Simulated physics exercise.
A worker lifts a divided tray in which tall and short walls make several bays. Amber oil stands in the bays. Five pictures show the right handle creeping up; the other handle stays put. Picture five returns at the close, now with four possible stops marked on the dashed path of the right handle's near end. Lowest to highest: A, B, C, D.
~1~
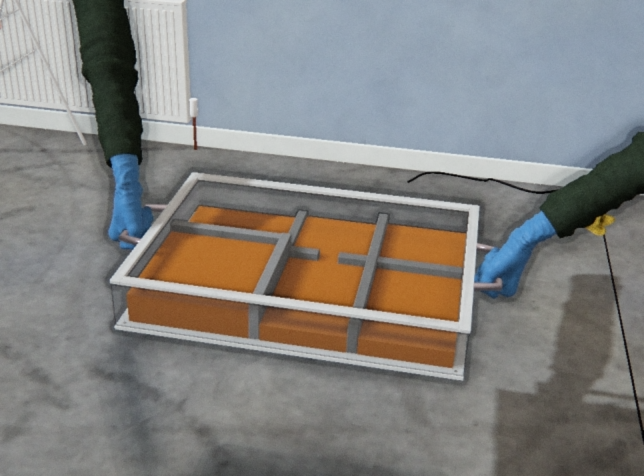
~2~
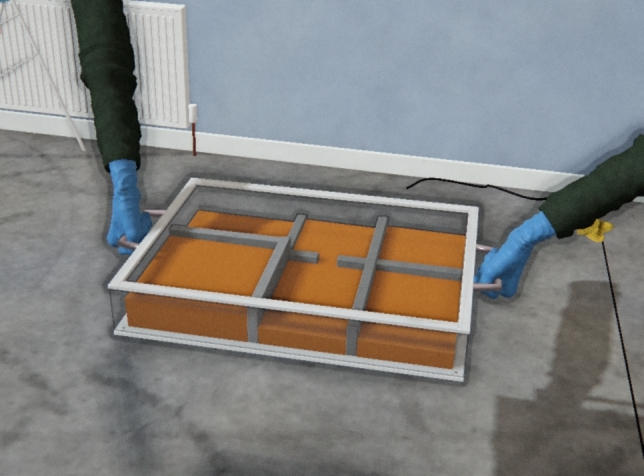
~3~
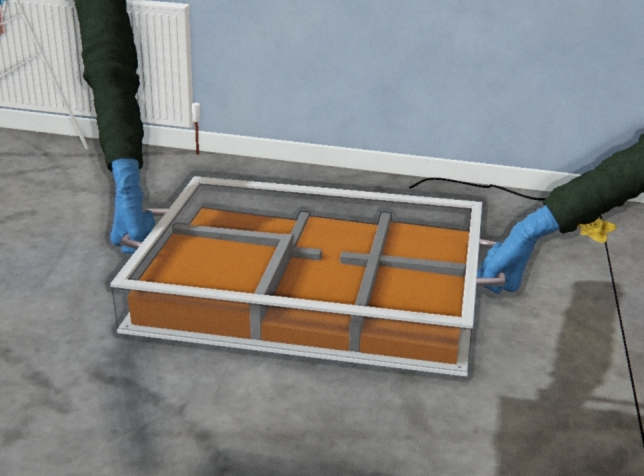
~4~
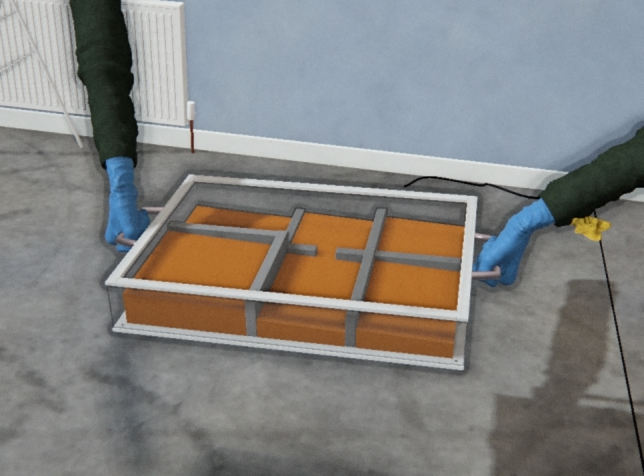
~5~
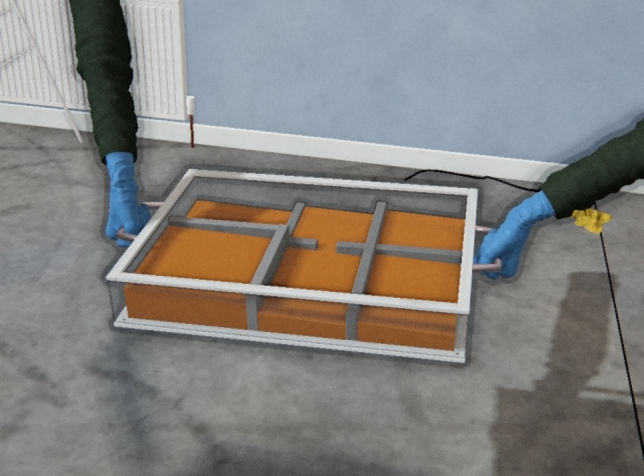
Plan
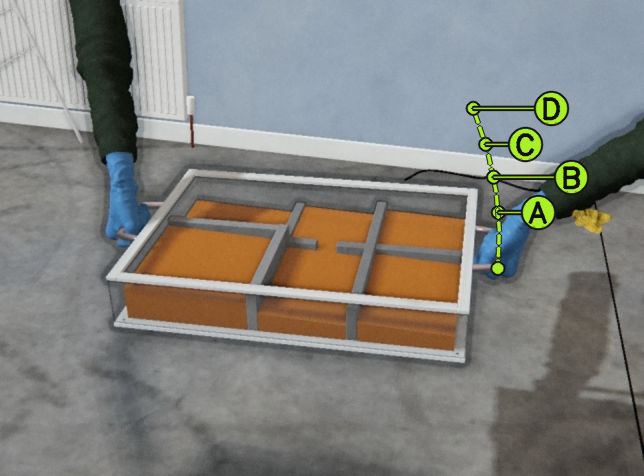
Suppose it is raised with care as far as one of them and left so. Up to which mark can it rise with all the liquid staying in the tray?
Mark B just does it.
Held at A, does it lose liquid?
No, not at all.
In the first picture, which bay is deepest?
That is the front left bay.
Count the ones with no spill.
Two of them.
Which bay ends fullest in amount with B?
That is the front left bay.
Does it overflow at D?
Yes, that goes wrong.
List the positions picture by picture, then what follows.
In the first frame, the tray is level; deepest in the front left bay, at (210, 268), shallowest in the back left; right handle at (499, 269).
In the second frame, tipped about 1° down to the left; no wall is crossed; right handle at (498, 270).
In the third frame, tipped about 2° down to the left; no wall is crossed; right handle at (502, 264).
In the fourth frame, tipped about 3° down to the left; no wall is crossed; right handle at (497, 258).
In the fifth frame, tipped about 3° down to the left; deepest in the front left bay, at (208, 261), shallowest in the back left; right handle at (498, 250).
In lime, A at (498, 212); B at (493, 177); C at (485, 144); D at (473, 108).
Choosing A, nothing spills; the front left bay holds the most.
Choosing B, nothing spills; the front left bay holds the most.
Choosing C, about 12 % goes over the rim.
Choosing D, about 30 % goes over the rim.
